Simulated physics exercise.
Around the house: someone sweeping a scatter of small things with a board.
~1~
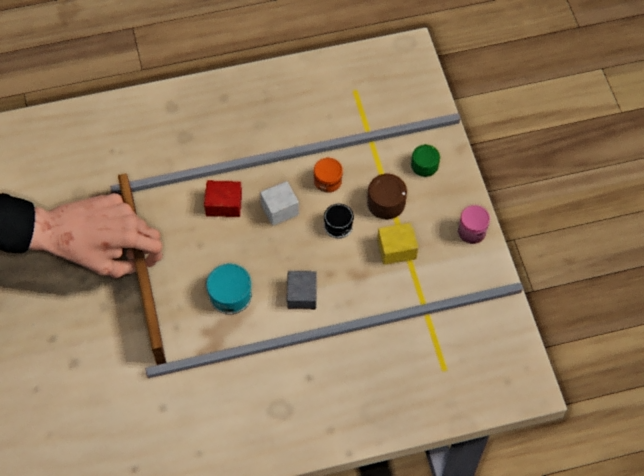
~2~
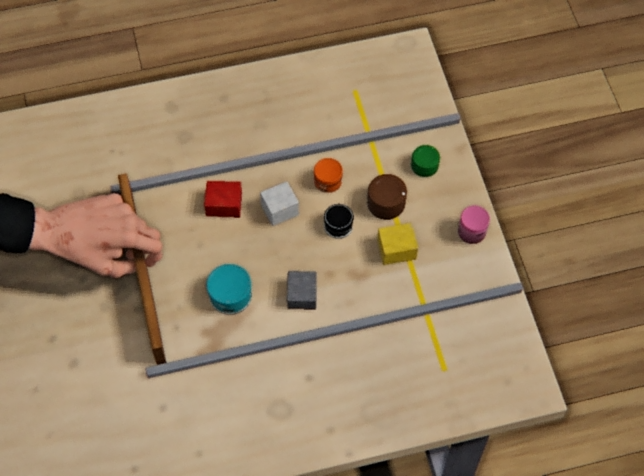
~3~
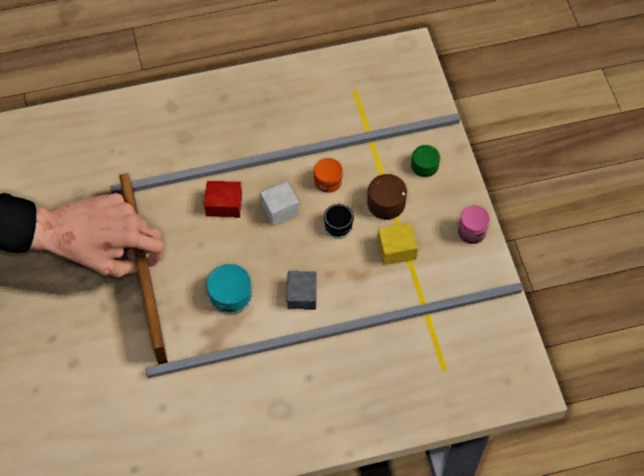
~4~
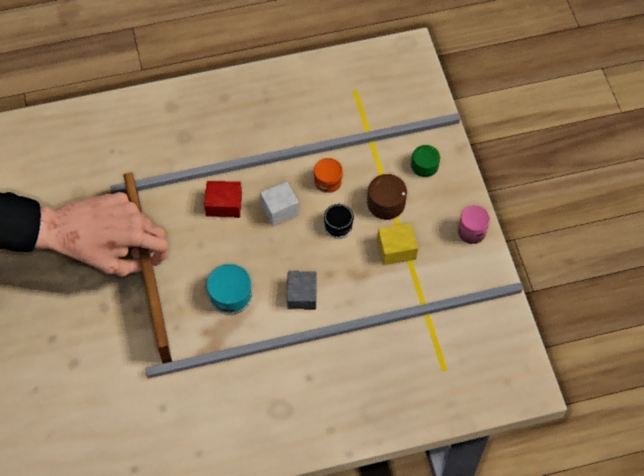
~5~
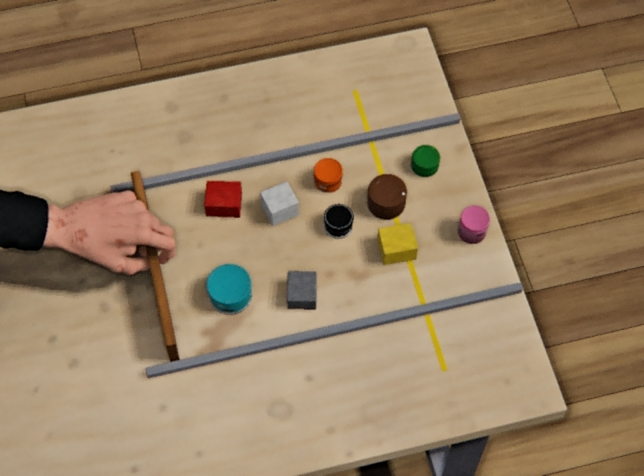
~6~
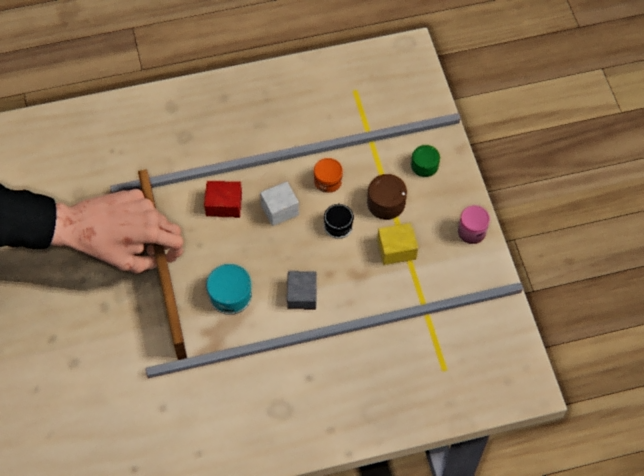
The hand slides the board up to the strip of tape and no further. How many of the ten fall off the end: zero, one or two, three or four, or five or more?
The number that fall off is zero.
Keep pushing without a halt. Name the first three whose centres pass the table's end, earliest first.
In order: The pink tub, the green lid, the yellow block.
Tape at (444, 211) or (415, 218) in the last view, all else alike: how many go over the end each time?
Down on the floor: 3 and 1.
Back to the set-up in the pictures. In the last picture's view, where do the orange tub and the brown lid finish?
About (427, 155), and the other about (436, 187).
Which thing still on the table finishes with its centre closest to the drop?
The pink tub ends nearest.
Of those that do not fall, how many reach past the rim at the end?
That would be 1.
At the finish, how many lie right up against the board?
In contact: 5.
Soon after, none off yet; pink tub at rest near (474, 225); green lid at rest near (426, 161); brown lid at rest near (387, 197).
At rest, the number that fall off is zero.
